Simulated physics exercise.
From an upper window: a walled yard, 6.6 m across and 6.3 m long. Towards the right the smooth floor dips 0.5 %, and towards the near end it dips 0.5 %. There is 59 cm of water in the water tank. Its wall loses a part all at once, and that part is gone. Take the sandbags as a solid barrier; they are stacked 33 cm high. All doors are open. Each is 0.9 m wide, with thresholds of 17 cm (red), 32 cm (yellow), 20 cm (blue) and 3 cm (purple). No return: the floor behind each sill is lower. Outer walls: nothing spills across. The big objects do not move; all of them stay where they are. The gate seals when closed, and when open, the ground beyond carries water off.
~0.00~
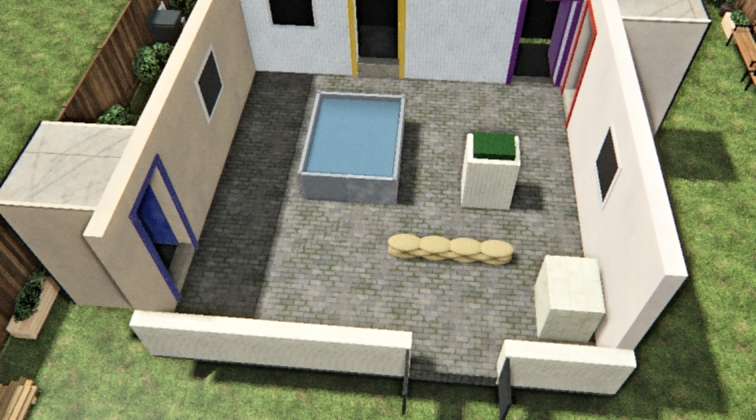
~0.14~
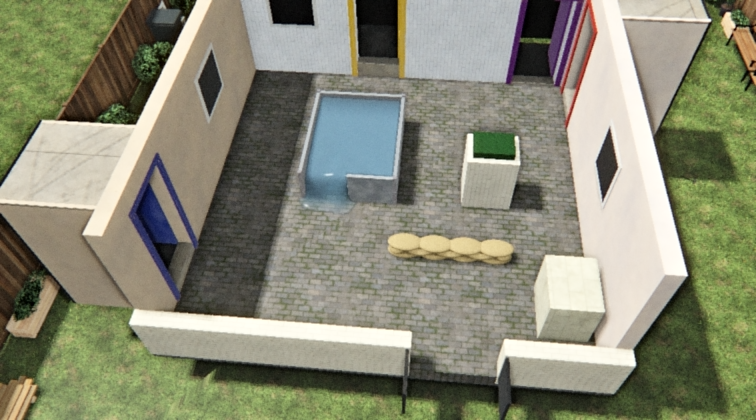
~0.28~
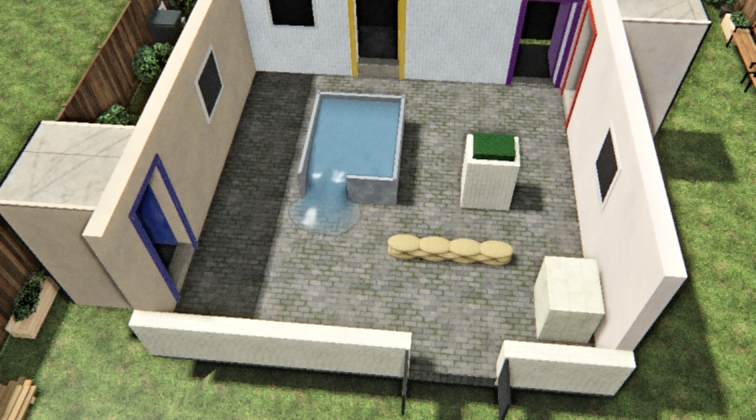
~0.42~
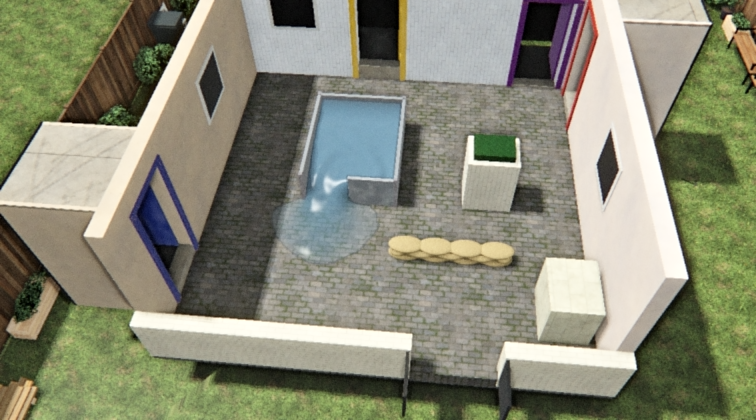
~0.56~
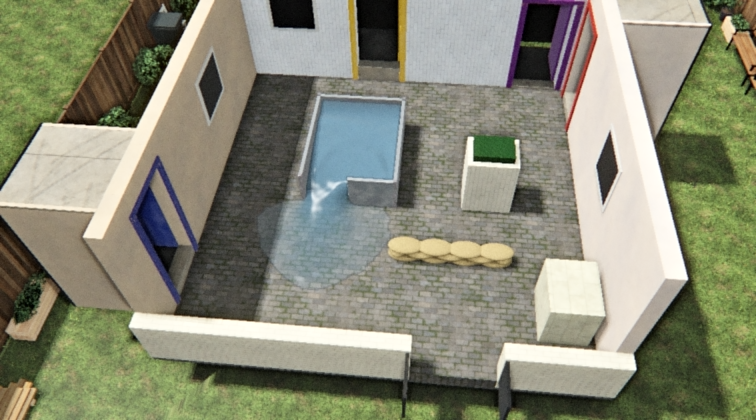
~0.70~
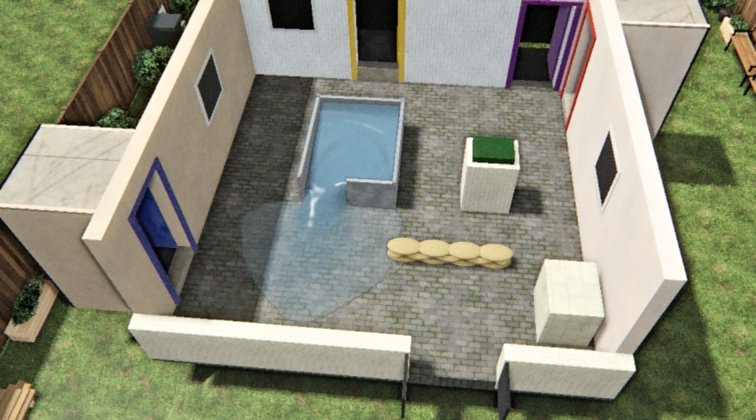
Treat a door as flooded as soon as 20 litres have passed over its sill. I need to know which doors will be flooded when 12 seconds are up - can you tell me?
Sure: The red door will stay unflooded, the yellow door will stay unflooded, the blue door will stay unflooded, the purple door will stay unflooded.
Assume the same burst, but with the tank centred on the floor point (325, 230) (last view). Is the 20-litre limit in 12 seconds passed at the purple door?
With that change, the limit at the purple door is surpassed.
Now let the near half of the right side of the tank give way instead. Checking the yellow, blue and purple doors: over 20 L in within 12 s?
Then yellow does not exceed it, blue does not exceed it, purple exceeds it.
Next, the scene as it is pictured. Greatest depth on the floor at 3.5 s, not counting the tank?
Depth: Approx. 20 cm.
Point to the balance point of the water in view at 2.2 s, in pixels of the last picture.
(332, 213).
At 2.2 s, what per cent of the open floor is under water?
Close to 25 in a hundred.
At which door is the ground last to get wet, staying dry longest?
Purple.
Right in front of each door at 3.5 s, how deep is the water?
Red 0 cm, yellow 0 cm, blue 15 cm, purple 0 cm.
After 1.4 s water covers 20 % of the floor and is deepest (30 cm) near (320, 210); red door not reached, yellow door not reached, blue door not reached, purple door not reached.
After 2.2 s water covers 25 % of the floor and is deepest (33 cm) near (166, 337); red door not reached, yellow door not reached, blue door 11 cm at the sill, 0 L in, purple door not reached.
After 3.5 s water covers 35 % of the floor and is deepest (20 cm) near (292, 348); red door not reached, yellow door not reached, blue door 15 cm at the sill, 0 L in, purple door not reached.
After 7.0 s water covers 60 % of the floor and is deepest (14 cm) near (579, 373); red door not reached, yellow door not reached, blue door 9 cm at the sill, 0 L in, purple door not reached.
After 12.0 s water covers 85 % of the floor and is deepest (10 cm) near (592, 374); red door 4 cm at the sill, 0 L in, yellow door 3 cm at the sill, 0 L in, blue door 4 cm at the sill, 0 L in, purple door 5 cm at the sill, 6 L in.
